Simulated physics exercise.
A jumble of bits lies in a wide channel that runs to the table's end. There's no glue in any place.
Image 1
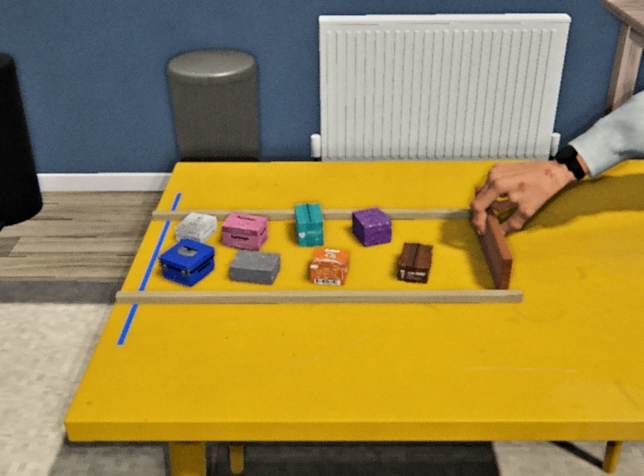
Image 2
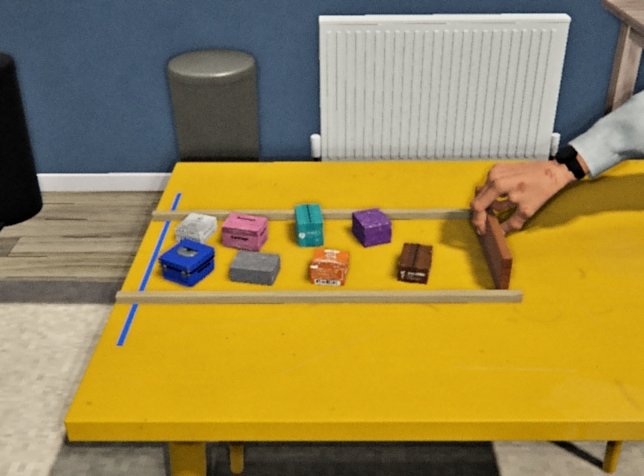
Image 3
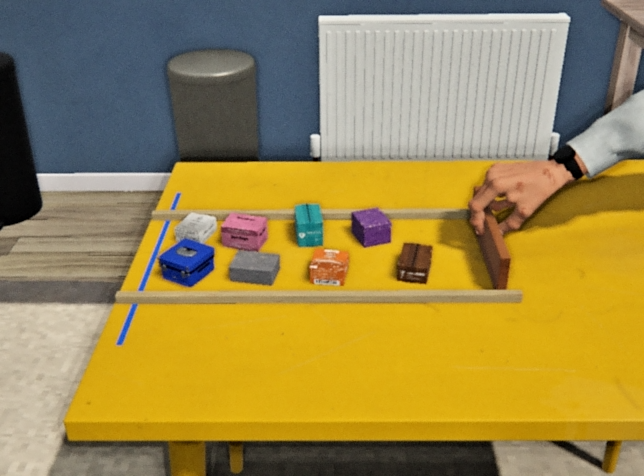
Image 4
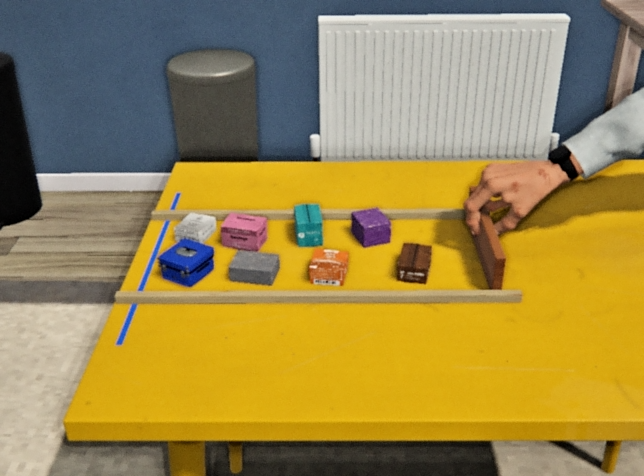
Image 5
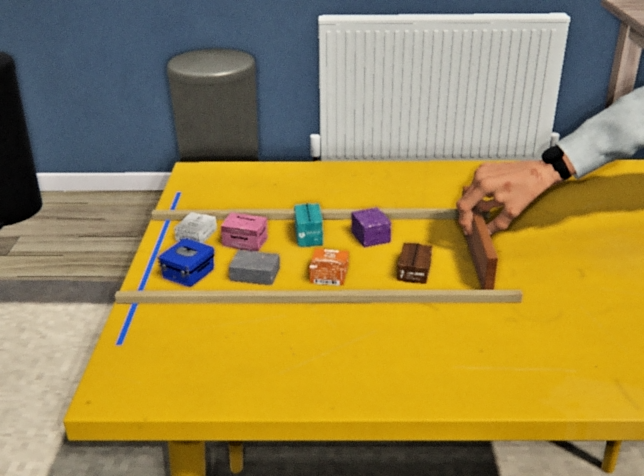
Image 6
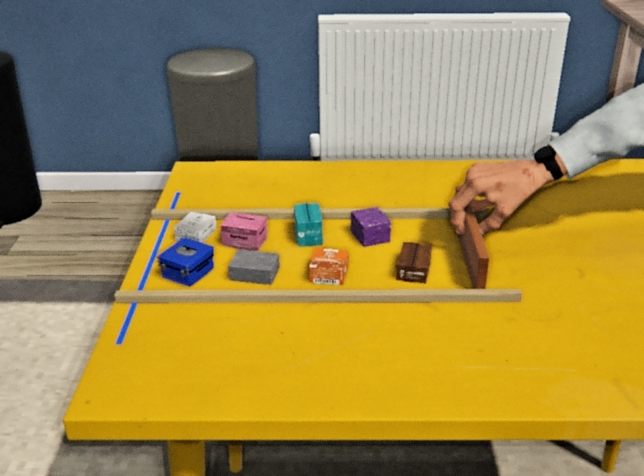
A hand inching a brown board slightly left along a channel on a yellow table, the small coloured boxes staying still.
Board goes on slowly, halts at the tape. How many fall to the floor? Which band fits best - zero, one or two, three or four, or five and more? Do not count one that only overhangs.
The band that fits is five and more.
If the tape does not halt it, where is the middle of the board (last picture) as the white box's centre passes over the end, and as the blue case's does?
Roughly (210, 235); for the second one, roughly (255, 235).
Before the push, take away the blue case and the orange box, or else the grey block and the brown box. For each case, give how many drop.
Tally per try: 4 / 4.
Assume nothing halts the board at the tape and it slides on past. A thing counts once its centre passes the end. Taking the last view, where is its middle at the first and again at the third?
I'd put it close to (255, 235) and later close to (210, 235).
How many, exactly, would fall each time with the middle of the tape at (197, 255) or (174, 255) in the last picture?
Tallies in order: 4 and 6.
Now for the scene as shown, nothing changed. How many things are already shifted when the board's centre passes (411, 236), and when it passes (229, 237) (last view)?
In order, the tallies are 1 and 8.
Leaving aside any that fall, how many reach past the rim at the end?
Looks like 2 of them.
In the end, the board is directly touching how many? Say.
2 in contact.
Soon after, none off yet; white box at rest near (196, 228); blue case at rest near (188, 263); pink box at rest near (244, 232).
Then, none off yet; white box moved about its own width near (159, 224); blue case moved well along near (119, 265); pink box moved well along near (175, 234).
At rest, the number that fall off is five or more; fallen, orange box, turquoise box, grey block, pink box, blue case and white box.
